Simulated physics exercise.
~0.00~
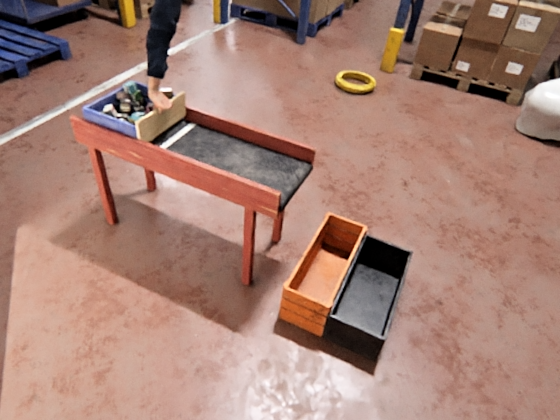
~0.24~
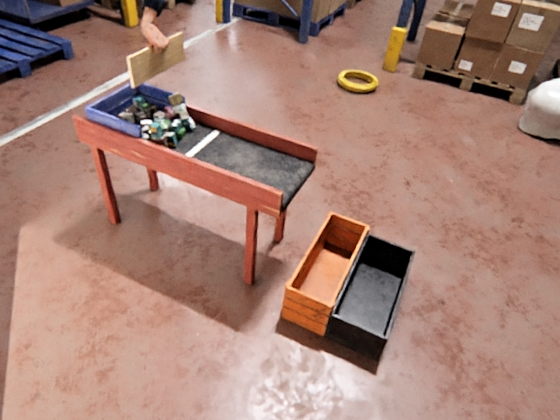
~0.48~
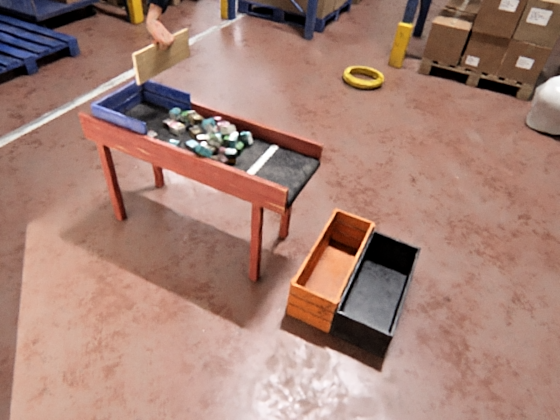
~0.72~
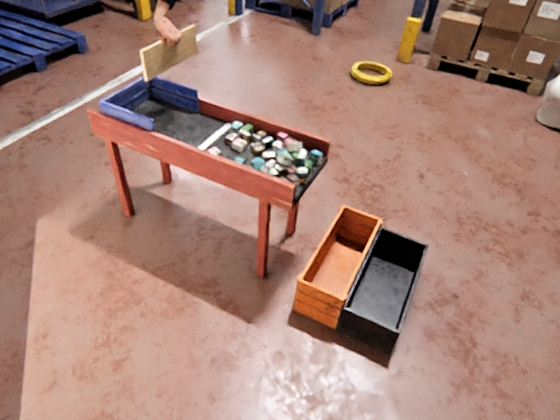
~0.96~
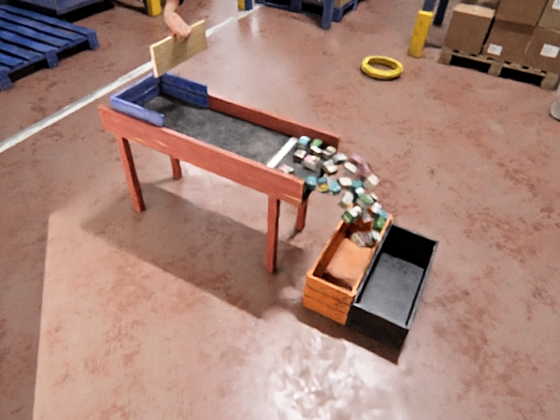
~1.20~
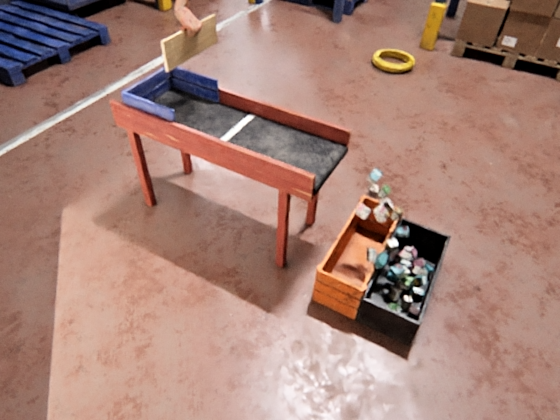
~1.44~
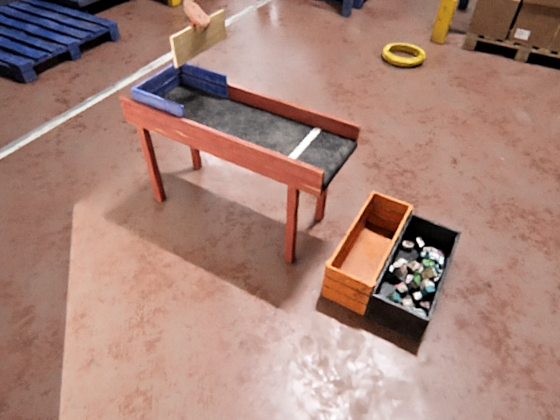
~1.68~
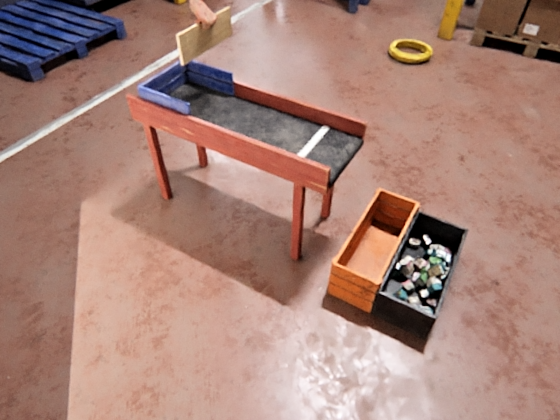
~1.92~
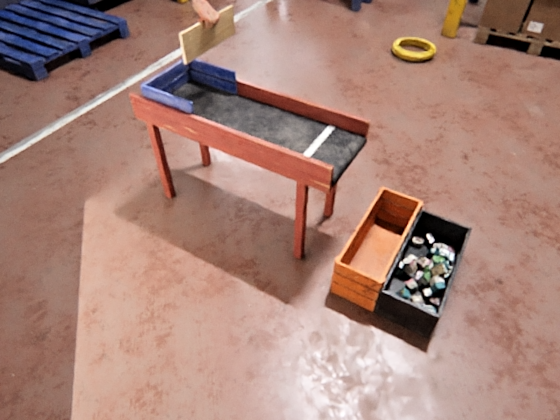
On a warehouse floor, a hand lifts a gate and small cartons ride a belt into the black box.
